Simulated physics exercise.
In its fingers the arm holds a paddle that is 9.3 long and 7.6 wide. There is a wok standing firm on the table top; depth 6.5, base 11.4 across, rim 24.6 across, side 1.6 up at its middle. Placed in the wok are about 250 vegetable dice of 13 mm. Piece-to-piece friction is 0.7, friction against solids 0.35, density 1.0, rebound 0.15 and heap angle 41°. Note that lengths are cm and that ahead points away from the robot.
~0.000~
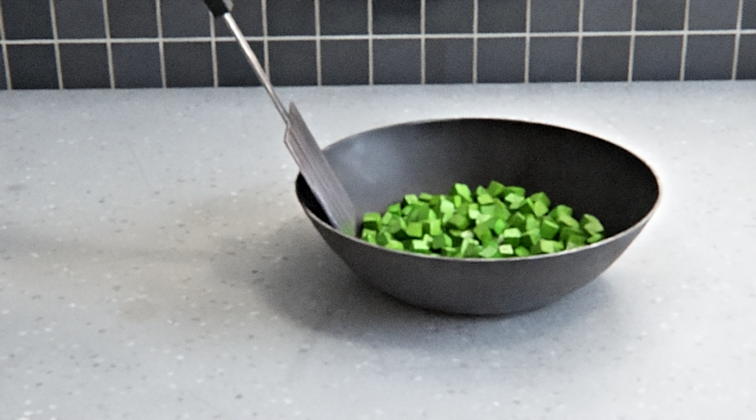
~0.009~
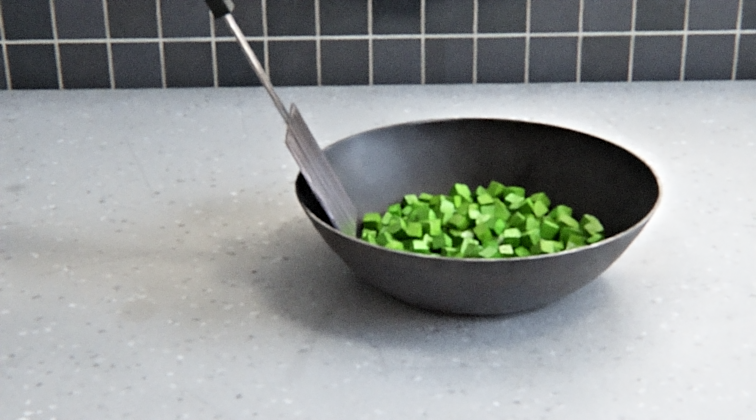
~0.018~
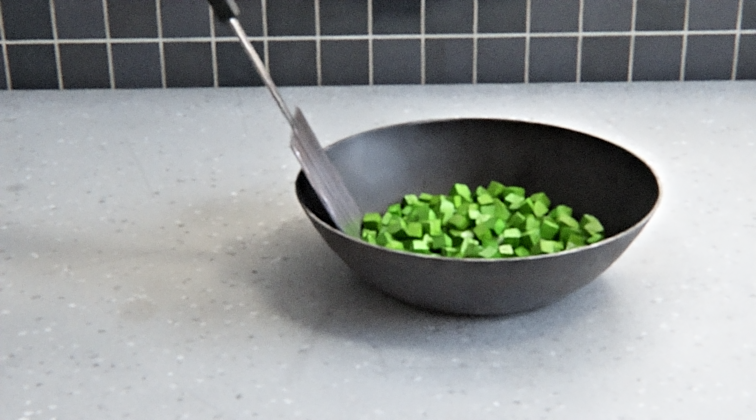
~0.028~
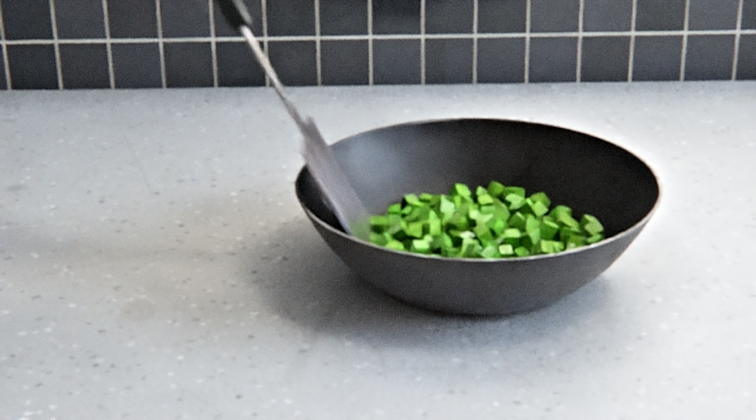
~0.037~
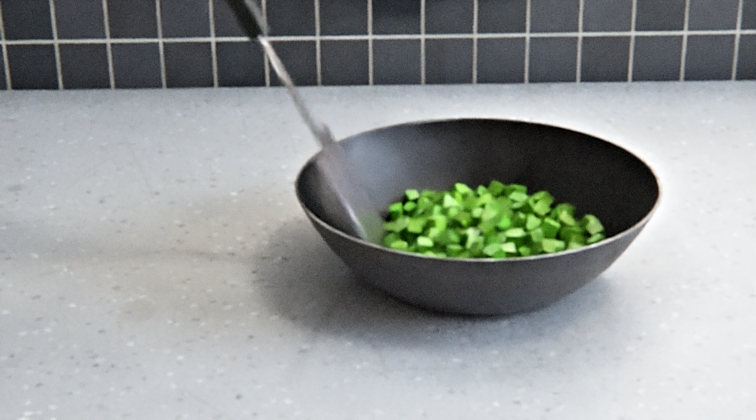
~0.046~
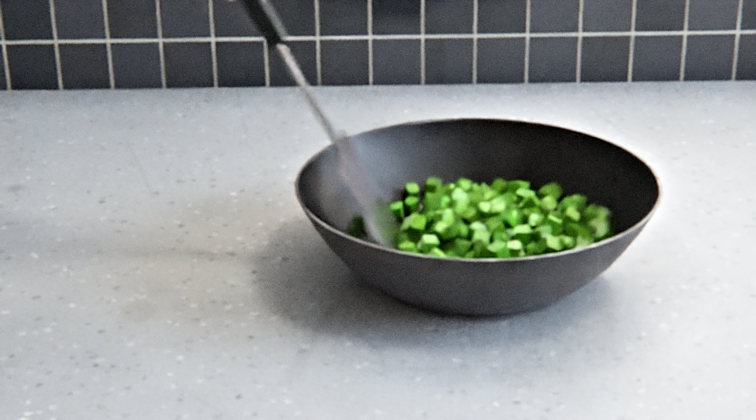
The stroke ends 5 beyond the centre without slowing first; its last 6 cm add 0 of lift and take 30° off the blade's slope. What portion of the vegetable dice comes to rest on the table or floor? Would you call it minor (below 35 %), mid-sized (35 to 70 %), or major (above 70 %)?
I would call it minor.
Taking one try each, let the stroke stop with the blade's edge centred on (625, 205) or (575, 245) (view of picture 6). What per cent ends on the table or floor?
I'd say some 60 per cent, then some 25 per cent.
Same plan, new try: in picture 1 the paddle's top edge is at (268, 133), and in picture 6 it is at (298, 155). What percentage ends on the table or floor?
I'd put it at roughly 0 per cent.
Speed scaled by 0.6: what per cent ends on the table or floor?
10 %.
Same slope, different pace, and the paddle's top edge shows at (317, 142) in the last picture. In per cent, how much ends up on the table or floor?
Some 5 per cent.
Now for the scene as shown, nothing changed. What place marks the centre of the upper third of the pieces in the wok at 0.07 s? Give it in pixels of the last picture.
At about (523, 212).
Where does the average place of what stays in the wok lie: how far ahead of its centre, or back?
It sits near 6.0 centimetres ahead of centre.
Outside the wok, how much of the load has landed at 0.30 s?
Some 5 per cent of the load.
After 0.07 s, sloping 62°, highest piece 7 above the table; 250 in the wok.
After 0.09 s, sloping 54°, highest piece 10 above the table; 247 in the wok, 3 on the blade or in flight.
After 0.30 s, sloping 33°, highest piece 22 above the table; 223 in the wok, 16 on the table or floor, 11 on the blade or in flight.
After 1.35 s, sloping 33°, highest piece 7 above the table; 223 in the wok, 27 on the table or floor.
At rest, 223 in the wok, 27 on the table or floor. That is 11 % on the table or floor.
